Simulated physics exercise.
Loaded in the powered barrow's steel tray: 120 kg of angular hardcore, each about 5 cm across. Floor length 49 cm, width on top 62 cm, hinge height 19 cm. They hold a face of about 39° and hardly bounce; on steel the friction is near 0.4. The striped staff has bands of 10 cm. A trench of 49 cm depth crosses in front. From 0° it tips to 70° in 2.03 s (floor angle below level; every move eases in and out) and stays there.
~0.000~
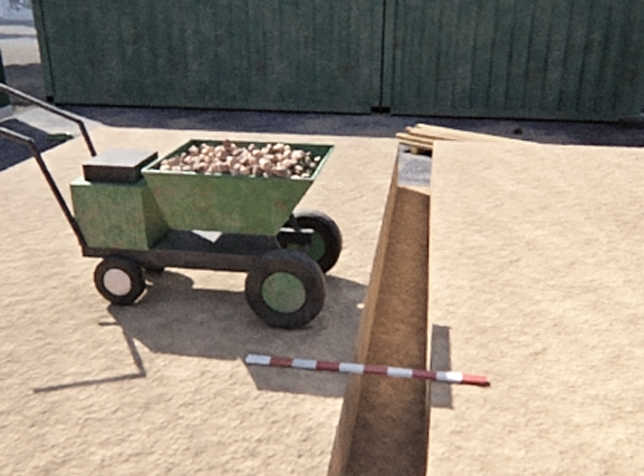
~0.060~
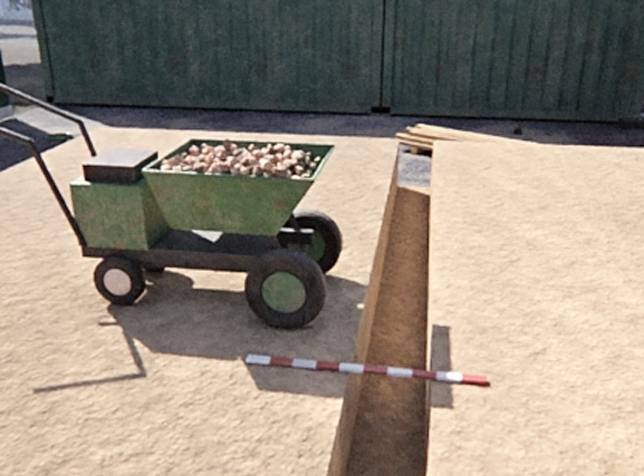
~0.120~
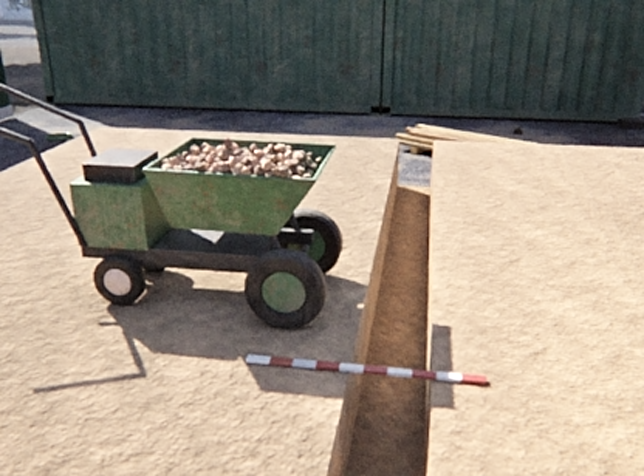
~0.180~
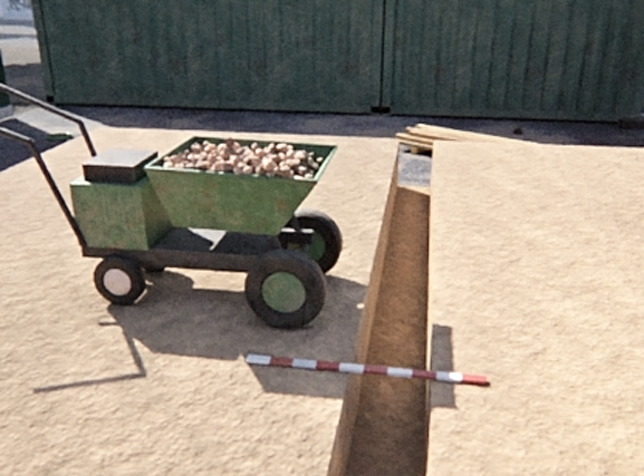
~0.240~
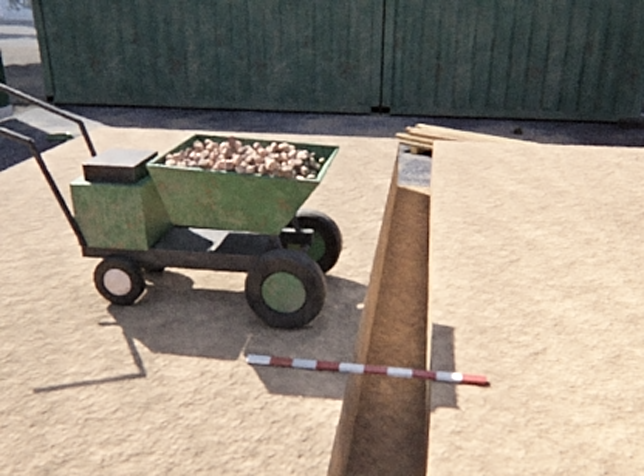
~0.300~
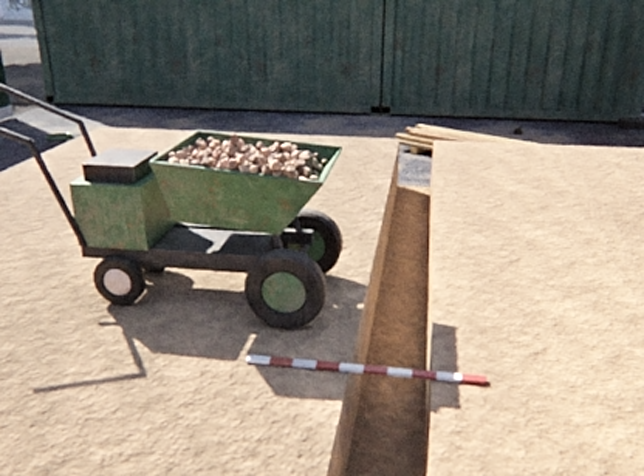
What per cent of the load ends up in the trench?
Close to 47 in a hundred.
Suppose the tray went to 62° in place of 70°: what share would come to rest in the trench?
Then about 20 per cent.
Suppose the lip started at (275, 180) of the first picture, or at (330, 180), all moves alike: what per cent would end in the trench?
Near 70 per cent from the first place, 30 from the second.
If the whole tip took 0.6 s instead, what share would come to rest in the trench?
In that case some 25 per cent.
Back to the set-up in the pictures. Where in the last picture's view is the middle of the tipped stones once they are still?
Their middle is at about (416, 376).
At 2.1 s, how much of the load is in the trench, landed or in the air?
About 10 per cent by then.
After 1.5 s the floor is at 59°; 99 % in the tray; the foremost stones are at (426, 270).
After 2.1 s the floor is at 70°; 70 % in the tray, 12 % in the trench, 18 % past the trench; the foremost stones are at (503, 324).
After 2.5 s the floor is at 70°; 55 % in the tray, 20 % in the trench, 26 % past the trench; the foremost stones are at (547, 316).
After 4.4 s the floor is at 70°; 28 % in the tray, 47 % in the trench, 25 % past the trench; the foremost stones are at (555, 315).
